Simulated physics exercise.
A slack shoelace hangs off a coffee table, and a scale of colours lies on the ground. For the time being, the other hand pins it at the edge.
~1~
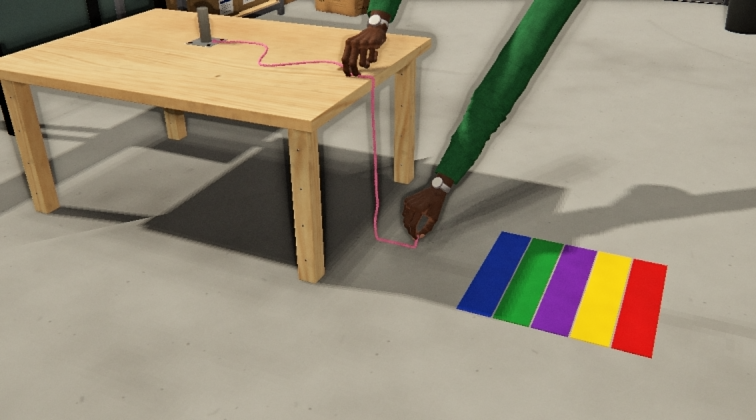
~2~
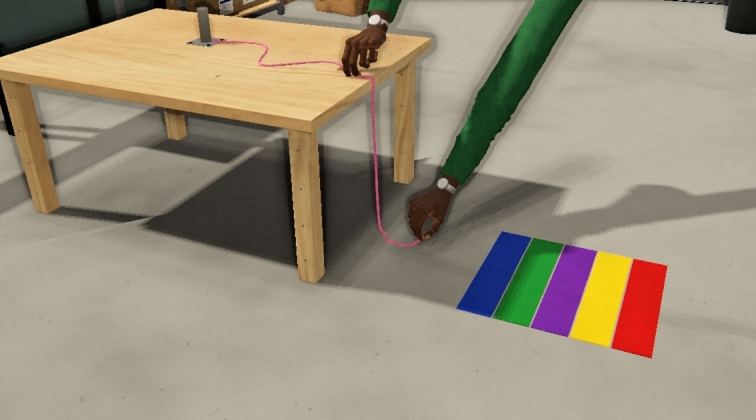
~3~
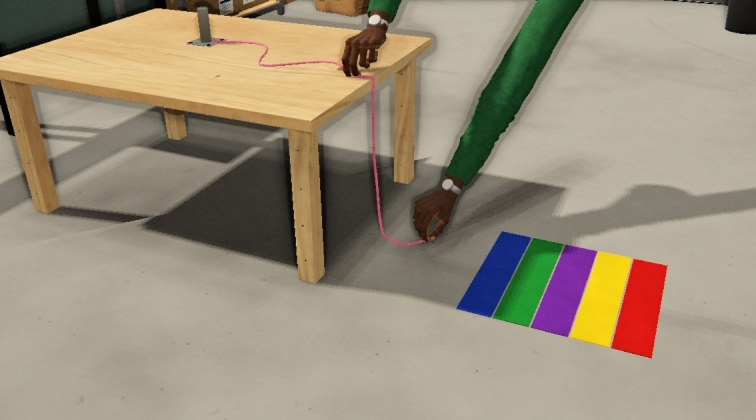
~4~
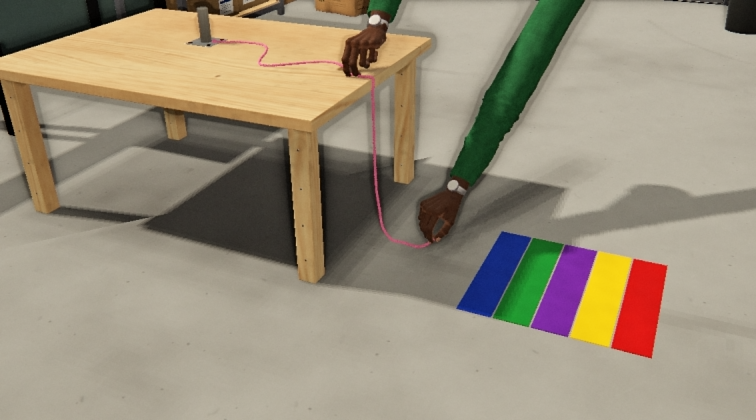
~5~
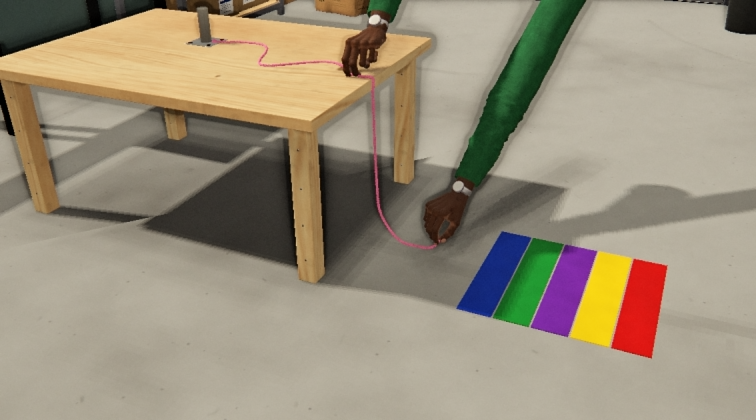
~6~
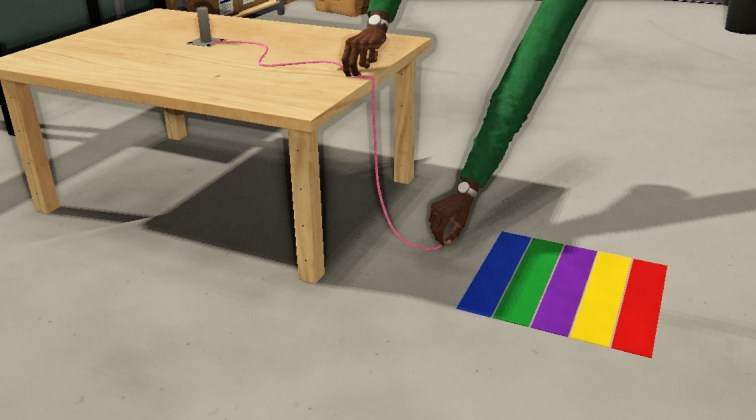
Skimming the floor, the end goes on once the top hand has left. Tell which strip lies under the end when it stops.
The yellow strip.
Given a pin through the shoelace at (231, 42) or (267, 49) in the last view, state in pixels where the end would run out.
About (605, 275) and (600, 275).
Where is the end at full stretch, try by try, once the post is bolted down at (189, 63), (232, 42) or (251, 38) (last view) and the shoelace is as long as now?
Try by try, around (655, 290), (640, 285) and (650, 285).
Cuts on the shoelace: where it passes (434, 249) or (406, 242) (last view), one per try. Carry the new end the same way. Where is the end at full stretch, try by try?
First (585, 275), then (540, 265).
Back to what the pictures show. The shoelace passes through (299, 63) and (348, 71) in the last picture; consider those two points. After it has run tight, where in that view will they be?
One ends up around (339, 68), the other around (397, 95).
Soon after, end near (549, 265); over green.
After that, end near (587, 273); over purple.
At the stop, end near (611, 278); over yellow. It gets as far as the yellow strip.
